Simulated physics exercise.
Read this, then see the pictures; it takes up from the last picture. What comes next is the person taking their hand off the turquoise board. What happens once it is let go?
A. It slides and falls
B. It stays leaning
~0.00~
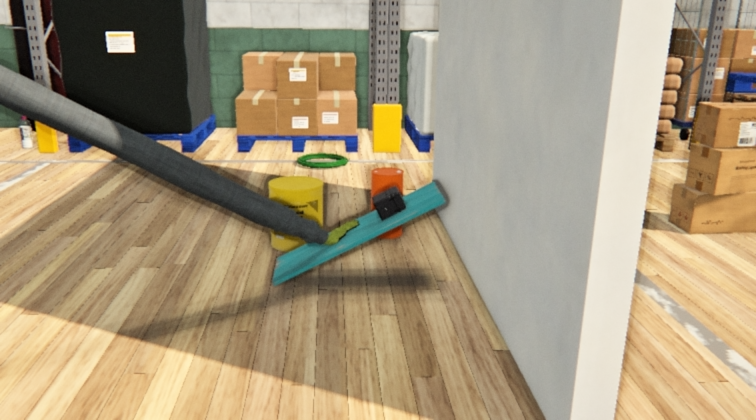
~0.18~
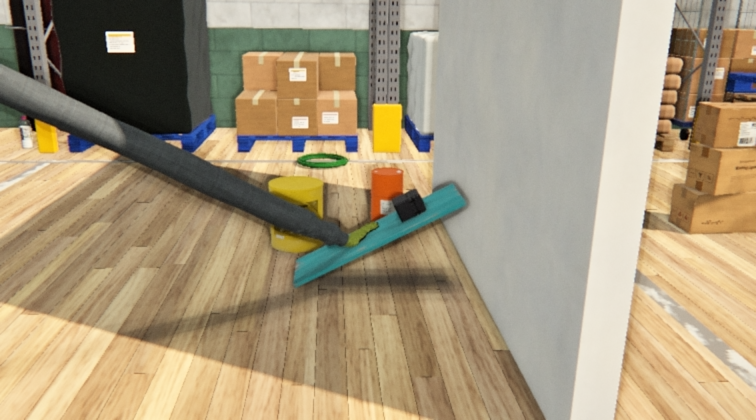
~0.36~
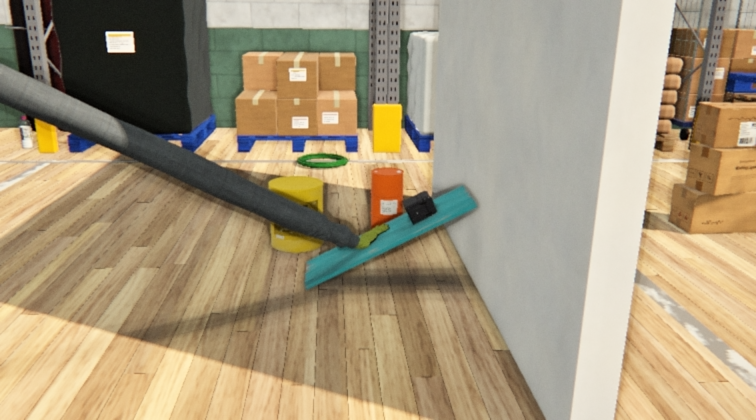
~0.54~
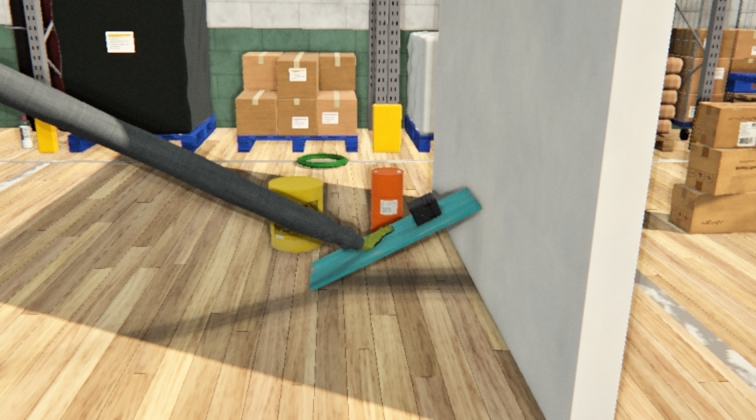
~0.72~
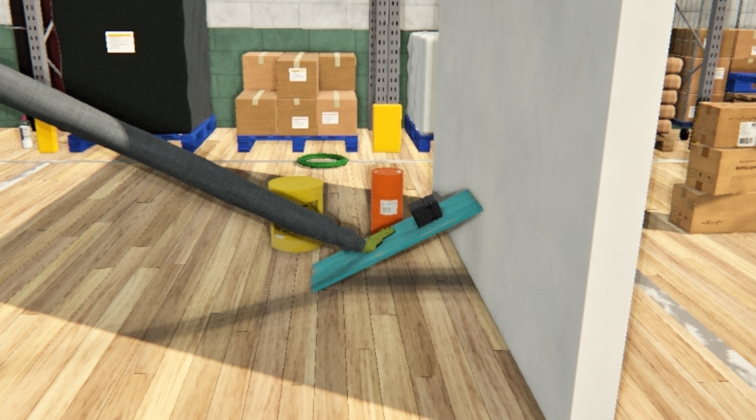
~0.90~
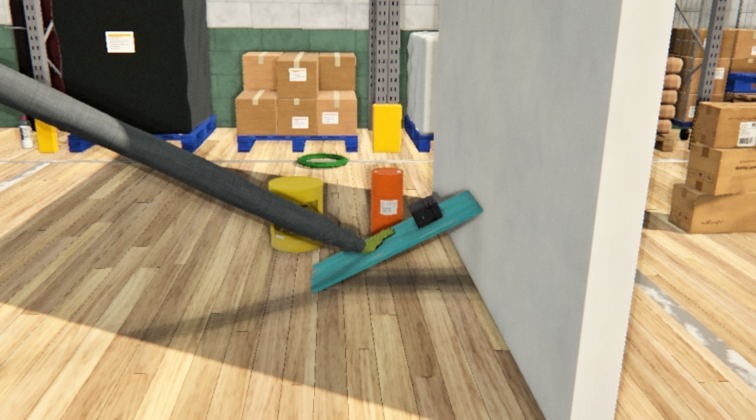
A.
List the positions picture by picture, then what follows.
In the first picture, on its way; turquoise board (357, 232); yellow pail (297, 213).
In the second picture, on its way; turquoise board (377, 234); yellow pail (297, 213).
In the third picture, on its way; turquoise board (387, 236); yellow pail (297, 213).
In the fourth picture, on its way; turquoise board (392, 238); yellow pail (297, 213).
In the fifth picture, leant on the wall, still held; turquoise board (393, 239); yellow pail (297, 213).
In the sixth picture, leant on the wall, still held; turquoise board (393, 240); yellow pail (297, 213).
After 1.20 s, turquoise board sunk by 16° near (384, 263).
After 1.30 s, turquoise board sunk by 27° near (381, 277).
In the end (2.2 s), moved from the start, turquoise board; the other 2 unmoved. At the end, from the last picture's camera, turquoise board near (381, 278). The board gives way.
